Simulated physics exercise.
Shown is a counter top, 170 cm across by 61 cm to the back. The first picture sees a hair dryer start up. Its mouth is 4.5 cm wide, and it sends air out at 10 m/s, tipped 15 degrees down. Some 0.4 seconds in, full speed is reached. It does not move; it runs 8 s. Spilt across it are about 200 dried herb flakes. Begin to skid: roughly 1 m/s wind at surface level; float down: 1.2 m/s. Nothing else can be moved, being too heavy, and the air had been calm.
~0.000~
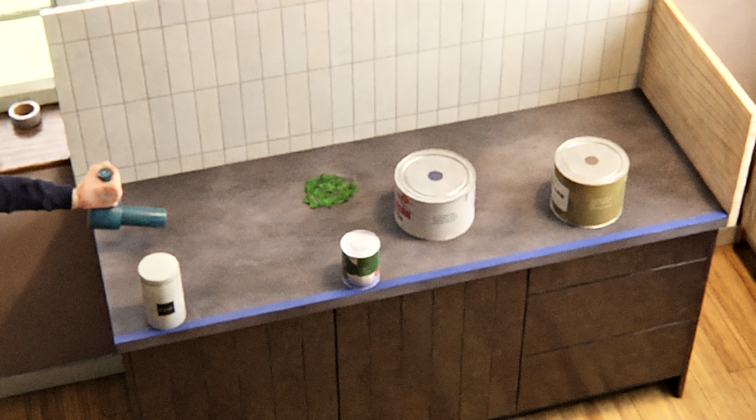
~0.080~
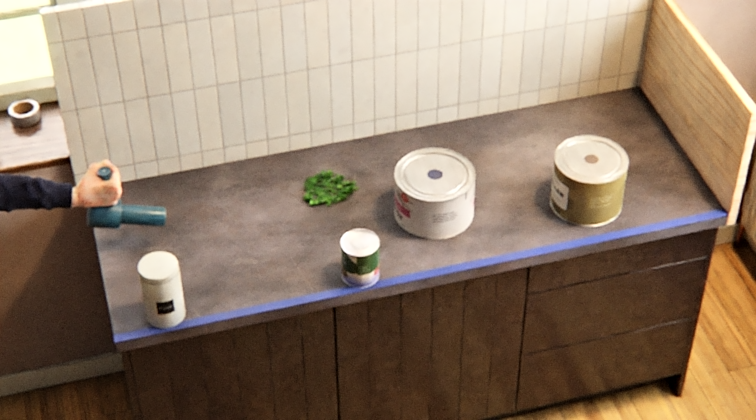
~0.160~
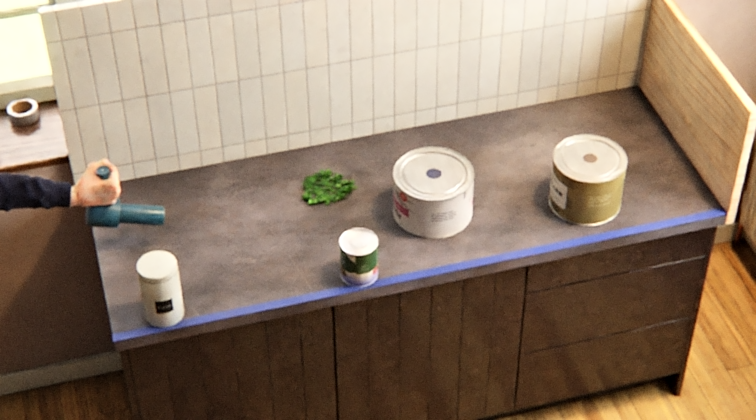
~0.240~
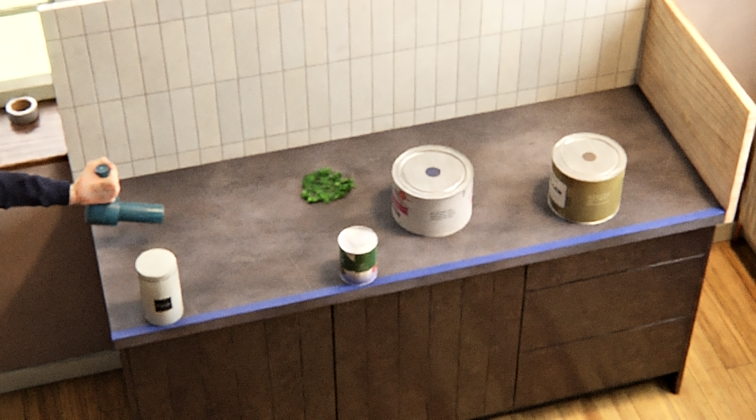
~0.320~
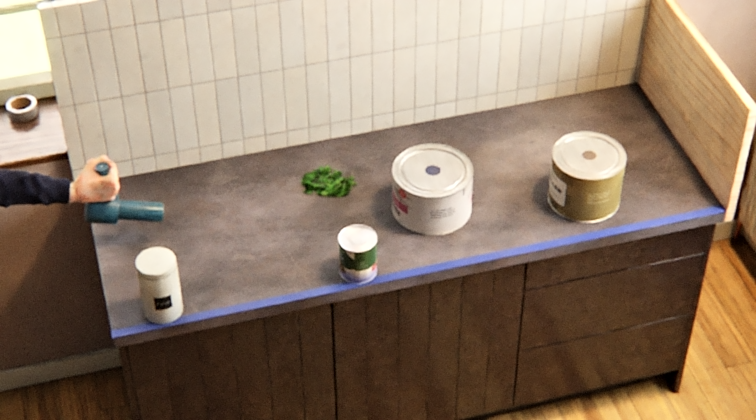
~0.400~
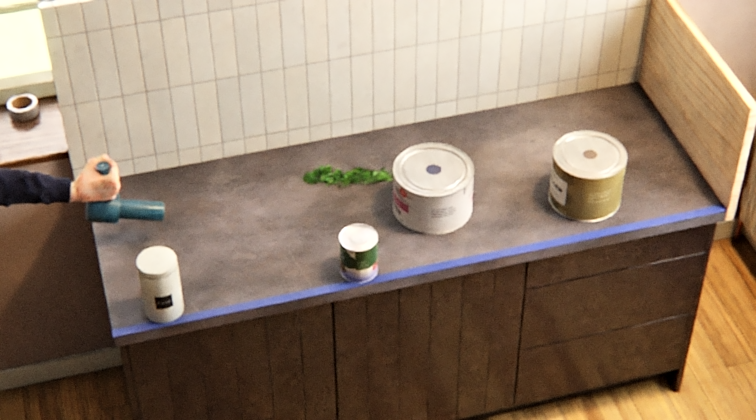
To begin with, a hand holds a teal hair dryer at the left of a dark counter, pointed toward a small pile of green flakes among tins and a white container. The pile barely changes at first, then loosens, and many flakes skid rightward, stretching into a strip toward the large white tin.
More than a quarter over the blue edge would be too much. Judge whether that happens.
That edge takes no more than a quarter.
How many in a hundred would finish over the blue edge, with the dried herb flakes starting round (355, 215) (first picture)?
About 40 %.
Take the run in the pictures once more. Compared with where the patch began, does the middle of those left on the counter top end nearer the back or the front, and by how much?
To the far end, near enough 15 cm.
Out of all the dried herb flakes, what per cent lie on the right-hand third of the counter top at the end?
About 100 percent.
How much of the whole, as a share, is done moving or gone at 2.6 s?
Estimated share: Near 40 %.
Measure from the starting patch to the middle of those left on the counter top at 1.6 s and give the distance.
It works out to close to 90 cm.
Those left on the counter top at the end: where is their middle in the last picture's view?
Roughly at (615, 91).
After 1.6 s the count stands so, 0 % are over the blue edge; the middle of those still in play is near (586, 95).
After 2.6 s the count stands so, 0 % are over the blue edge; the middle of those still in play is near (610, 93).
After 4.4 s the count stands so, 2 % are over the blue edge; the middle of those still in play is near (612, 92).
After 8.0 s, at the end, 2 % are over the blue edge; the middle of those still in play is near (615, 91).
